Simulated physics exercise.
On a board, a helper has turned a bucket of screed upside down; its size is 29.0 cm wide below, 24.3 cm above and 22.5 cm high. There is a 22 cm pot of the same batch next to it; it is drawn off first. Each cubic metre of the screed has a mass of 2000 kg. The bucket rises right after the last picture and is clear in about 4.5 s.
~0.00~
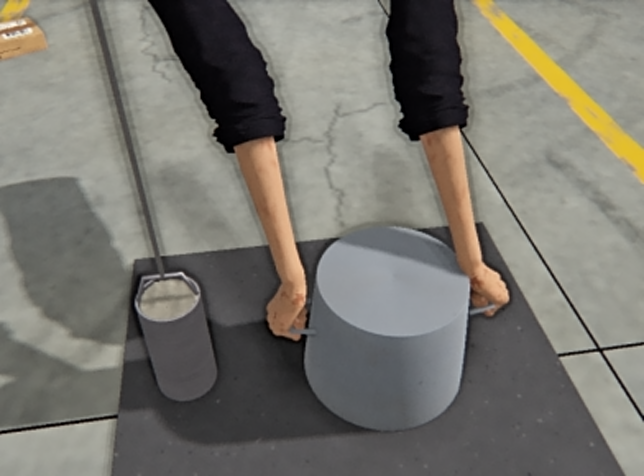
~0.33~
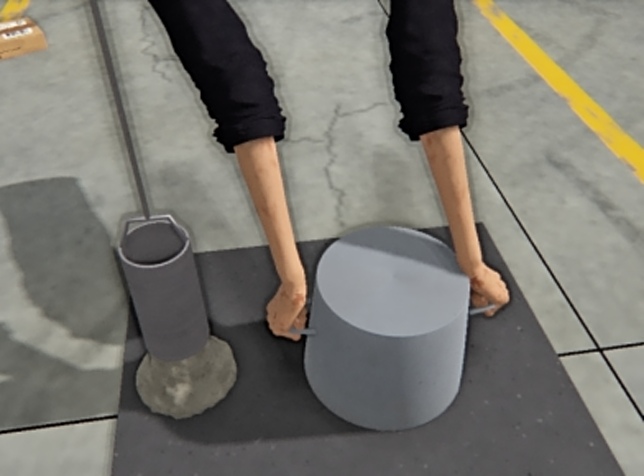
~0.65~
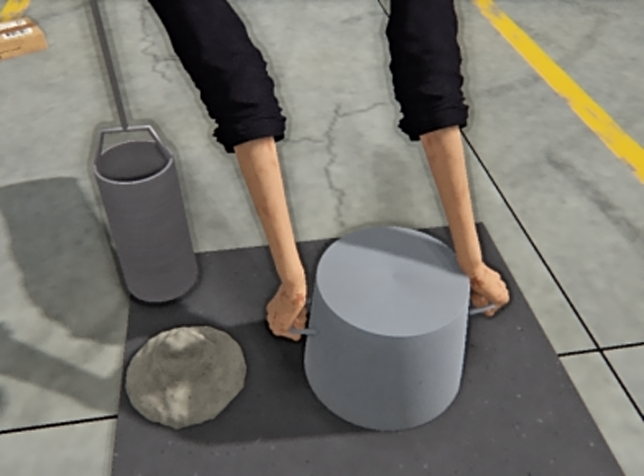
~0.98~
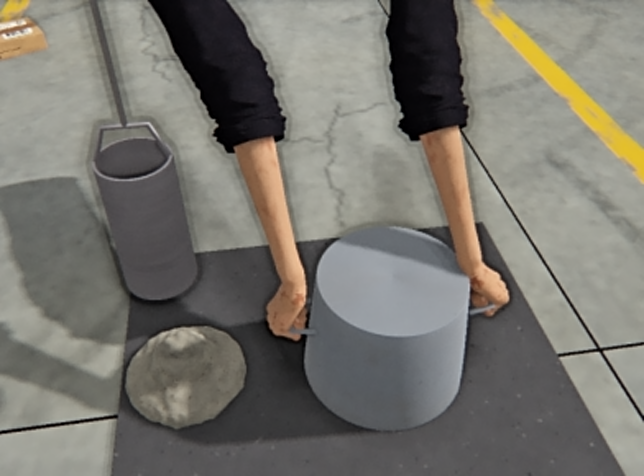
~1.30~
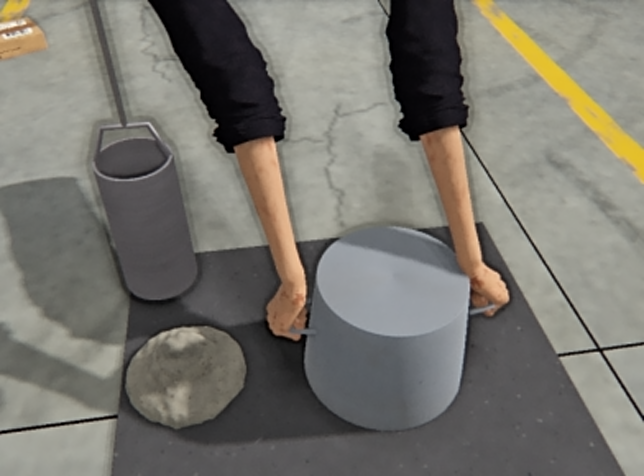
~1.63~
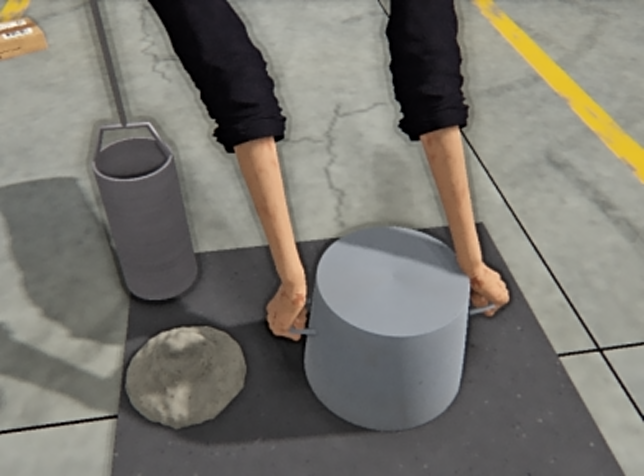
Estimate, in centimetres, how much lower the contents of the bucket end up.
They end up about 9 centimetres lower.
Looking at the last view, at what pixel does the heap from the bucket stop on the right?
Near (512, 386).
By 2.8 s, the bucket is up 5.6 cm; the screed has come down 5.0 cm to 18 cm and is 41 cm wide.
By 3.9 s, the bucket is up 14 cm; the screed has come down 9.3 cm to 13 cm and is 48 cm wide.
By 5.0 s, the bucket is up 23 cm; the screed has come down 9.3 cm to 13 cm and is 48 cm wide.
By 6.4 s, the bucket is clear; the screed has come down 9.4 cm to 13 cm and is 48 cm wide.
By 6.8 s, at rest, the bucket is clear; the screed has come down 9.4 cm to 13 cm and is 48 cm wide.
